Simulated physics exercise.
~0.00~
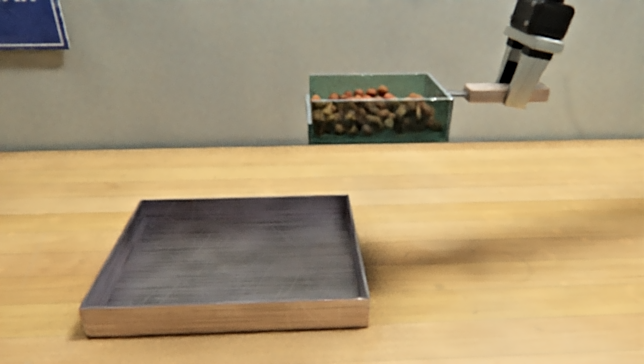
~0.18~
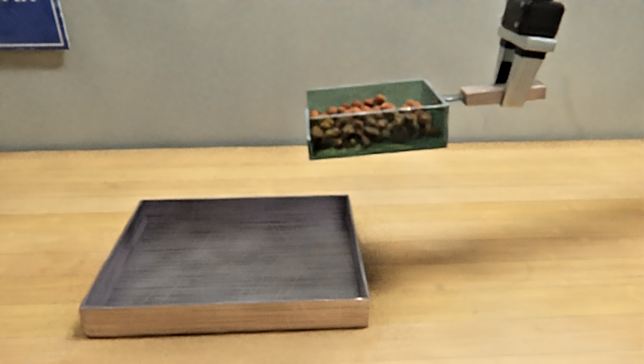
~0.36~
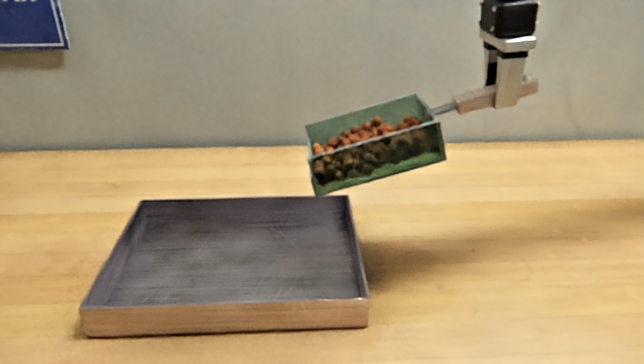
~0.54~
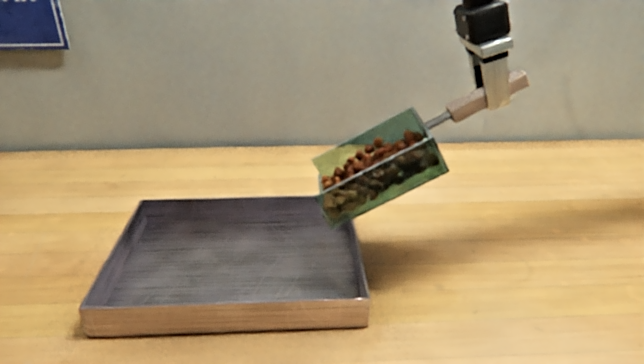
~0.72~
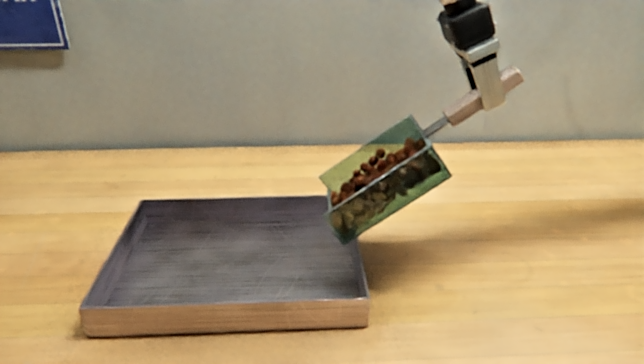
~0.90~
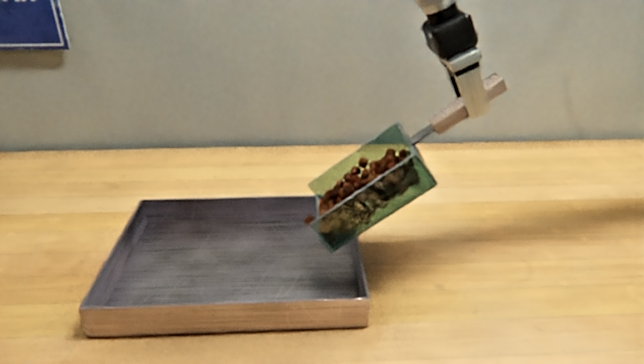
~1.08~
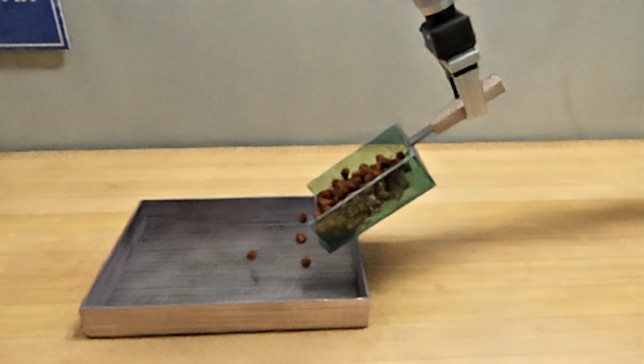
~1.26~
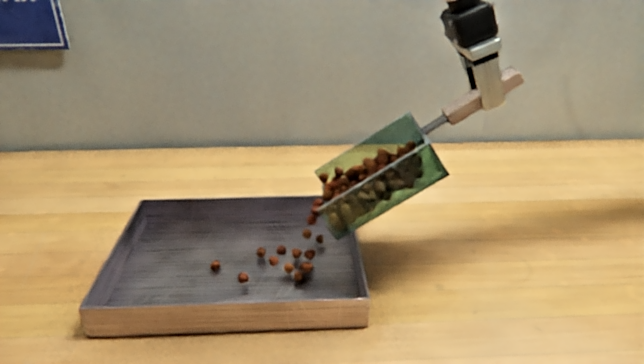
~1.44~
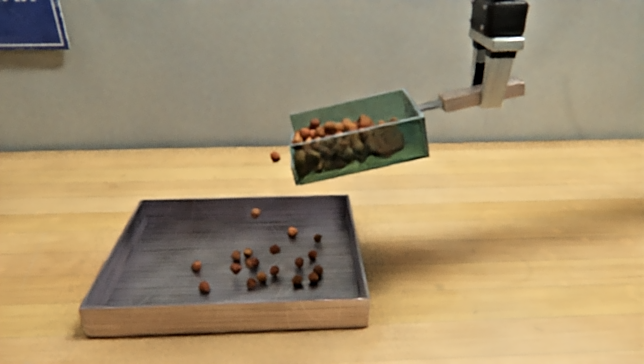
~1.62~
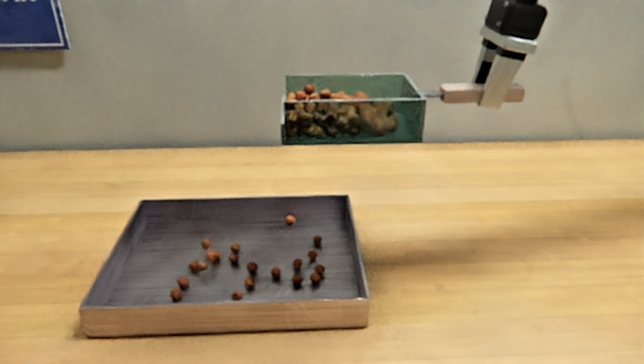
A robotic arm lowered and tipped a green-tinted, see-through box of hazelnuts over a dark tray on a wooden table, spilling a small share of them, then raised and leveled the box with most still inside and the rest scattered across the tray.
